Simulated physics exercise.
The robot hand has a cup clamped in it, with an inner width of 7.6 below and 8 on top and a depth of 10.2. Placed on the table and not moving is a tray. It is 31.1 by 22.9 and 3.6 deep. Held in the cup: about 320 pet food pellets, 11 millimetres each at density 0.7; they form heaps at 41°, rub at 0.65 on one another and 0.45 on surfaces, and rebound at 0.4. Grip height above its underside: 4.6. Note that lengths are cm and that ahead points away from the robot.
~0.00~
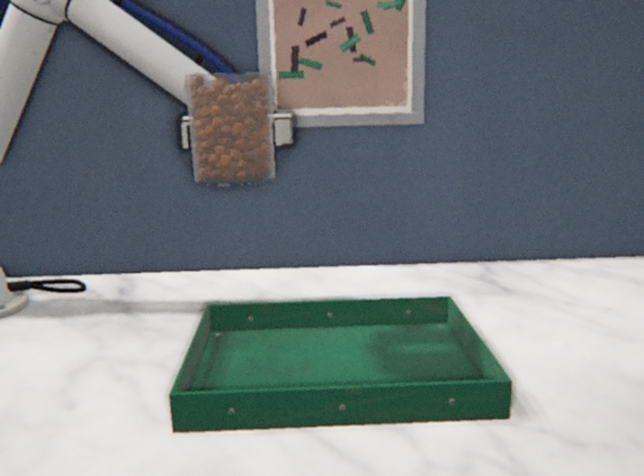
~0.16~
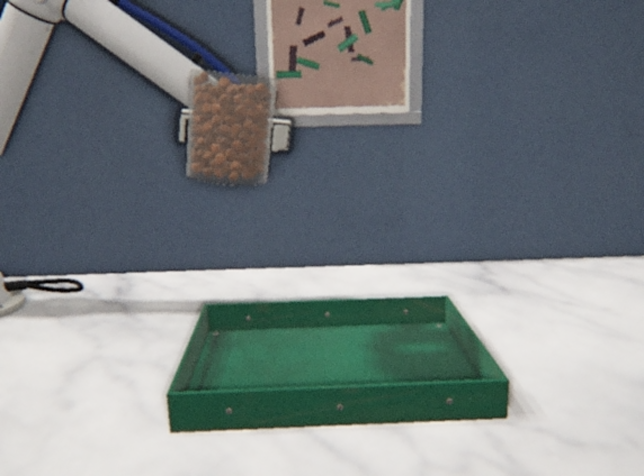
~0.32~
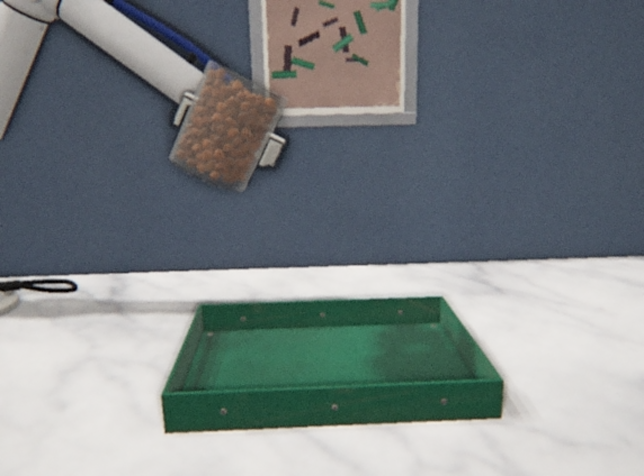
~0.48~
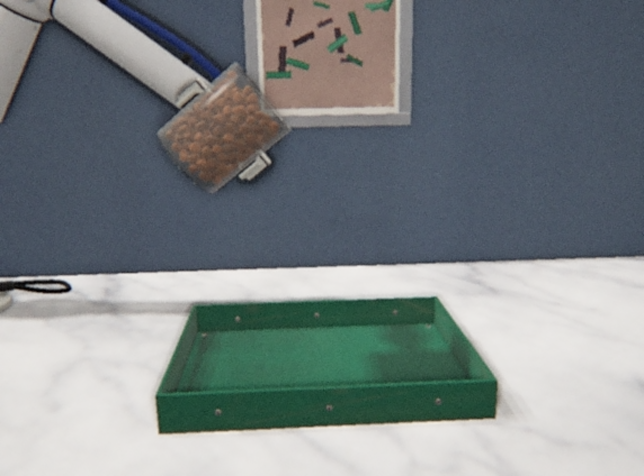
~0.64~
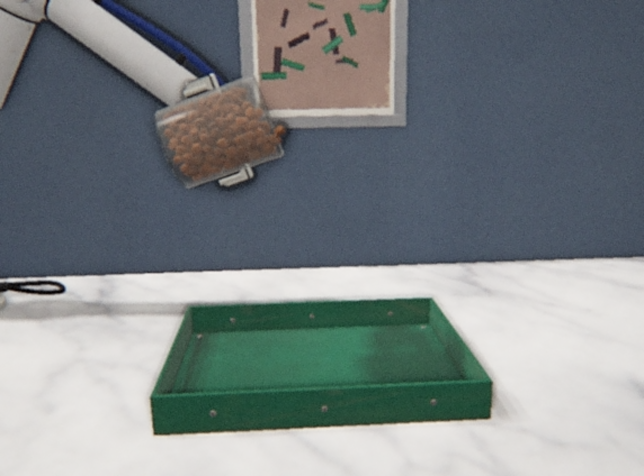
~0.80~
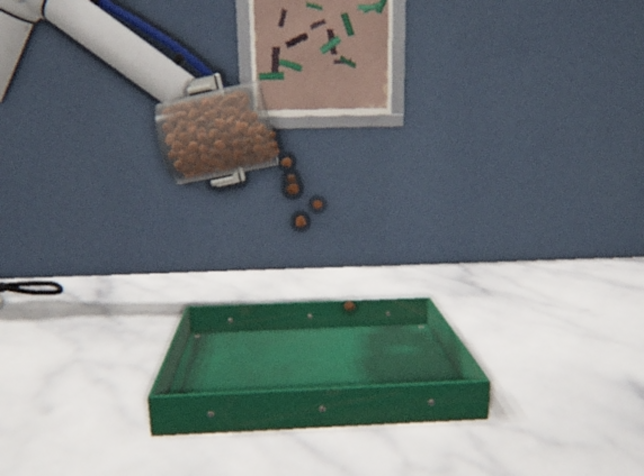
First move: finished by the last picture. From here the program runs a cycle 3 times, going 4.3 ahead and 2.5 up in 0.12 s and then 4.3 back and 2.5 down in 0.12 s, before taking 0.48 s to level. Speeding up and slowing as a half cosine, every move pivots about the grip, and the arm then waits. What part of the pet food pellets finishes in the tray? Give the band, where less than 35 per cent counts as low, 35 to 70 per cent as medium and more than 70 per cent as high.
High.
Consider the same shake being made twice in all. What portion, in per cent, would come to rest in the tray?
Probably about 80 in a hundred.
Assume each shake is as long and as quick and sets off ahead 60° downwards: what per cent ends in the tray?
Some 20 in a hundred.
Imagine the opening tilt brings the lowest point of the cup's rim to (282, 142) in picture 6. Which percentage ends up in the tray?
That comes to some 60 percent.
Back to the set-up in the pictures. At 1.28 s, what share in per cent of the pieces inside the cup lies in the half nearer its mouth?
Near 90 %.
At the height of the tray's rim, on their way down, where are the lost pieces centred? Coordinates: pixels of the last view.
Near (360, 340).
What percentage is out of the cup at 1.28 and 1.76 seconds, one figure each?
Around 75 % and around 90 %.
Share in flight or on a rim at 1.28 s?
About 16 per cent.
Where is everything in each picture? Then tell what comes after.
The first frame shows cup middle at (232, 129), level; upper third of the load around (229, 101), from x 195 to 265, top at y 80; 325 in the cup.
The second frame shows cup middle at (231, 129), tilted 8° forward; upper third of the load around (229, 100), from x 195 to 265, top at y 80.
The third frame shows cup middle at (227, 129), tilted 27° forward; upper third of the load around (230, 104), from x 180 to 270, top at y 75.
The fourth frame shows cup middle at (223, 131), tilted 52° forward; upper third of the load around (228, 108), from x 170 to 275, top at y 75.
The fifth frame shows cup middle at (219, 133), tilted 71° forward; upper third of the load around (221, 114), from x 165 to 280, top at y 90.
The sixth frame shows cup middle at (217, 134), tilted 79° forward; upper third of the load around (218, 115), from x 165 to 350, top at y 95; 319 in the cup, 6 in flight or on a rim.
By 1.28 s, tilted 79° forward, highest piece 27 above the table; 190 in the tray, 83 in the cup, 1 on the table or floor, 51 in flight or on a rim.
By 1.76 s, tilted 40° forward, highest piece 29 above the table; 282 in the tray, 39 in the cup, 4 on the table or floor.
By 2.20 s, level, highest piece 27 above the table; 282 in the tray, 39 in the cup, 4 on the table or floor.
By 3.25 s, level, highest piece 27 above the table; 282 in the tray, 39 in the cup, 4 on the table or floor.
Final count, 282 in the tray, 39 in the cup, 4 on the table or floor. That is 87 % in the tray.
